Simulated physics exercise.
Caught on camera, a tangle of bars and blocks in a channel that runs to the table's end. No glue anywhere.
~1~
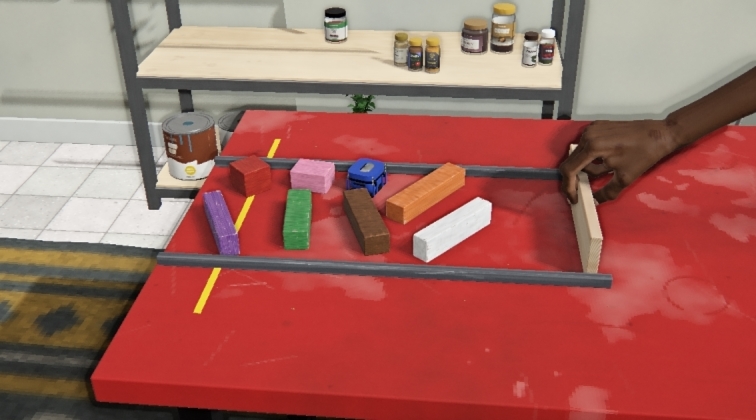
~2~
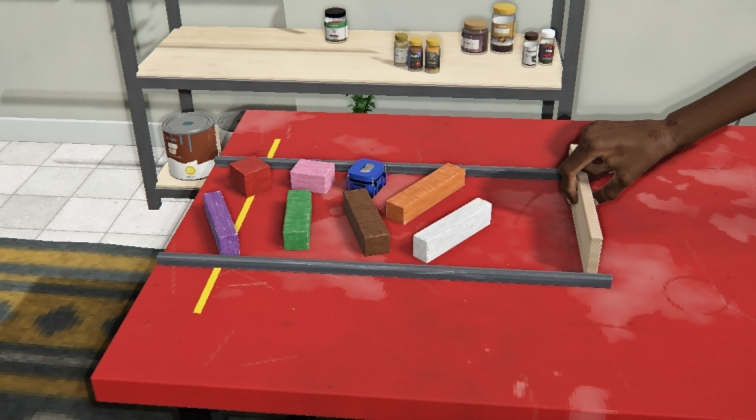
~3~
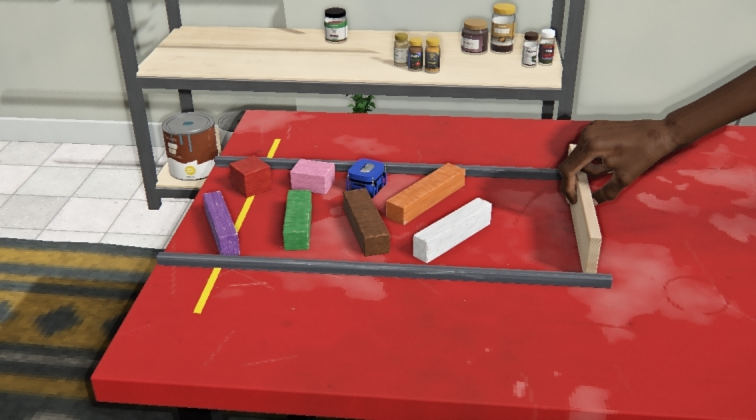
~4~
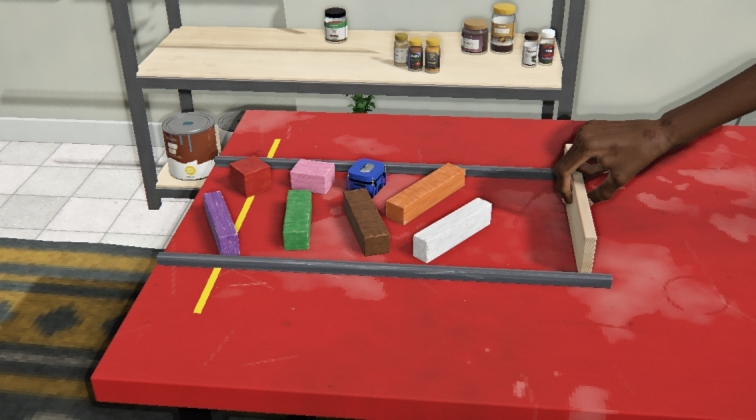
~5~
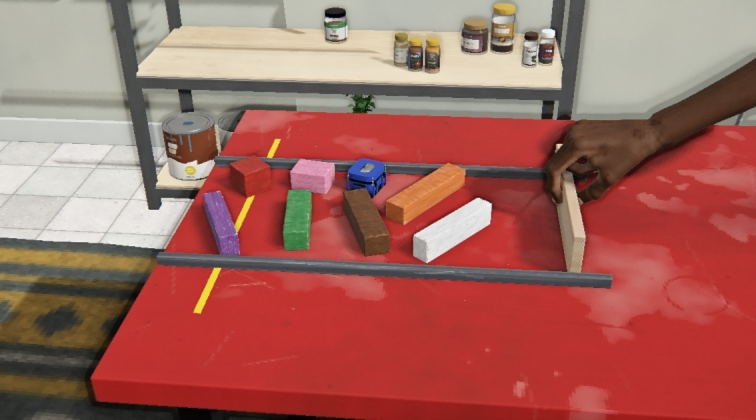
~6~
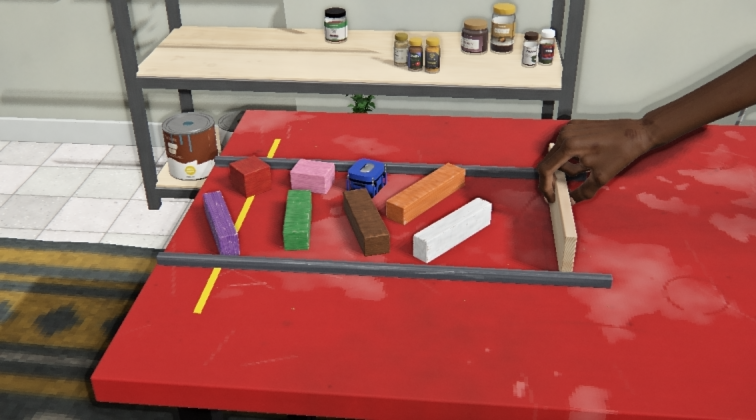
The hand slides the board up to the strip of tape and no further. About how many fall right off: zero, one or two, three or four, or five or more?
Here the number that fall off is three or four.
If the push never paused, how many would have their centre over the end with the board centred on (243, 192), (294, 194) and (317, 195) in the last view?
It would be 3, 0 and 0.
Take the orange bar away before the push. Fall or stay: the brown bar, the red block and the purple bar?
The brown bar holds on, the red block comes down, the purple bar is lost.
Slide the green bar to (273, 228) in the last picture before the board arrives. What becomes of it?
Then it is lost.
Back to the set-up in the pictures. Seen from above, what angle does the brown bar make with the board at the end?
About 25°.
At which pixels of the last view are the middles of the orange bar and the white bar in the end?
About (232, 184), and the other about (226, 220).
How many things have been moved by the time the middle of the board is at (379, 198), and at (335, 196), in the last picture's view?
At the one place 6, at the other 7.
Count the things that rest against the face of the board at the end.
2 of them.
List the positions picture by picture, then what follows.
Purple bar (221, 223); red block (251, 176); green bar (298, 219); board (582, 206); tape (244, 211), in the first picture.
Red block (251, 176); blue case (367, 178), in the second picture.
Green bar (298, 219); white bar (453, 229), in the third picture.
Purple bar (221, 223); pink block (313, 177), in the fourth picture.
Red block (251, 176); orange bar (427, 193), in the fifth picture.
Purple bar (221, 223); red block (251, 176); green bar (298, 219); board (560, 205); tape (244, 211), in the sixth picture.
Soon after, none off yet; purple bar at rest near (221, 223); red block at rest near (251, 176); green bar at rest near (298, 219).
In the end, the number that fall off is three or four; gone, pink block, green bar and purple bar.
